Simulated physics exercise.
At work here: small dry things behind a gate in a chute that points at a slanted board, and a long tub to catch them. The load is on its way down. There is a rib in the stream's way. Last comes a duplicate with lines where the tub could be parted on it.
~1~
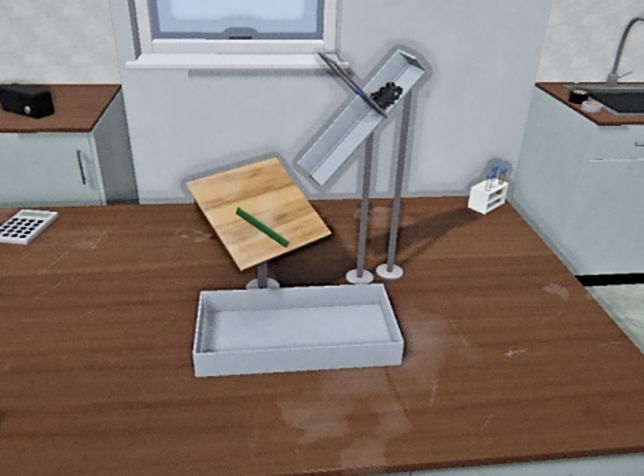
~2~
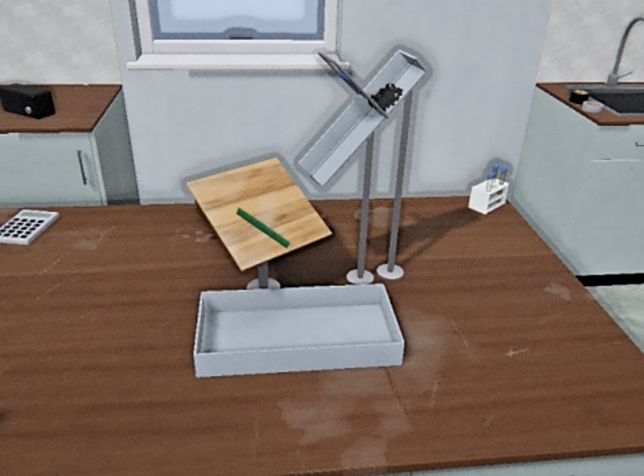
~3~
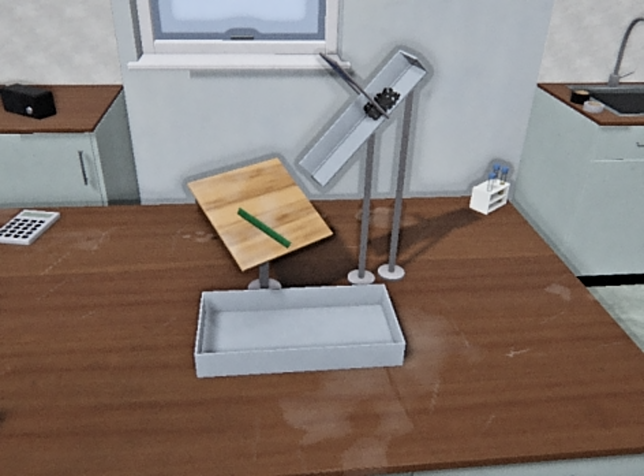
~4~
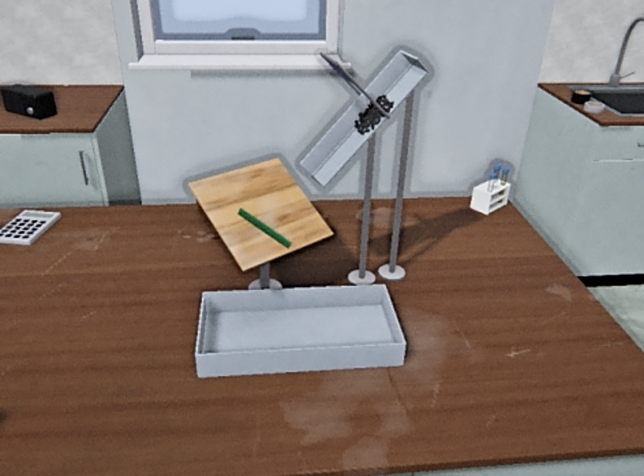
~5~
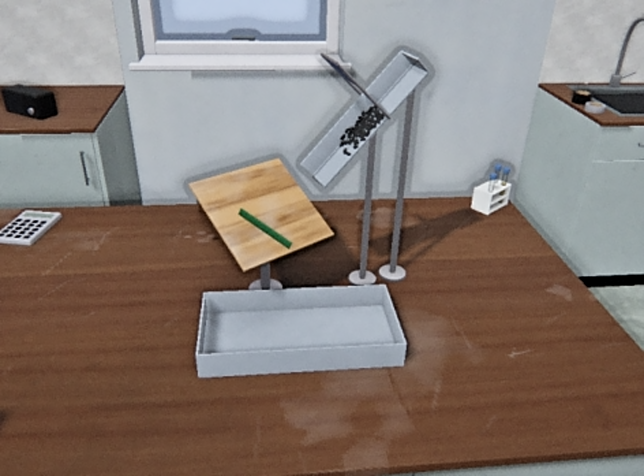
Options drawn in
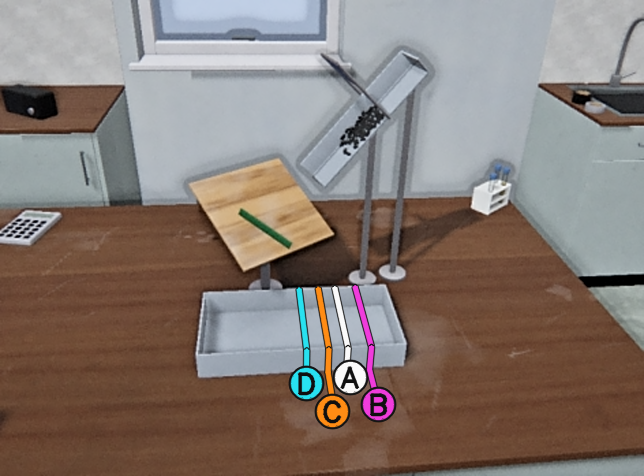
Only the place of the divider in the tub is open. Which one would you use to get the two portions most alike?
Go for C.
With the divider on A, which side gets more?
The left side.
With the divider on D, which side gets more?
The right side.
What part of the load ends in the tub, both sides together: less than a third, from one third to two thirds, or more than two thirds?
It is more than two thirds.
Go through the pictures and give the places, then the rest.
Load behind the gate at (383, 97), black beans; lip of the chute at (316, 180), sloping fairly steeply, in the first picture.
Middle of the board at (261, 209), tilted fairly steeply; middle of its low edge at (290, 250); of its high edge at (234, 170), in the second picture.
Front corners of the tub at (196, 355) and (404, 343), empty; front of the load at (375, 119), in the third picture.
Middle of the load at (373, 115); its front at (360, 131), about a quarter of the way to the lip; rib from (240, 208) to (292, 243), in the fourth picture.
Middle of the load at (363, 128); its front at (345, 151), about half of the way to the lip, in the fifth picture.
On the marked copy, line A crosses the front rim at (347, 347); line B crosses the front rim at (371, 346); line C crosses the front rim at (328, 348); line D crosses the front rim at (306, 349).
With A, of what is caught, nearly all on the left of the divider, a small part on the right.
With B, of what is caught, nearly all on the left of the divider, a stray few on the right.
With C, of what is caught, about two thirds on the left of the divider, about a third on the right.
With D, of what is caught, a small part on the left of the divider, most on the right.
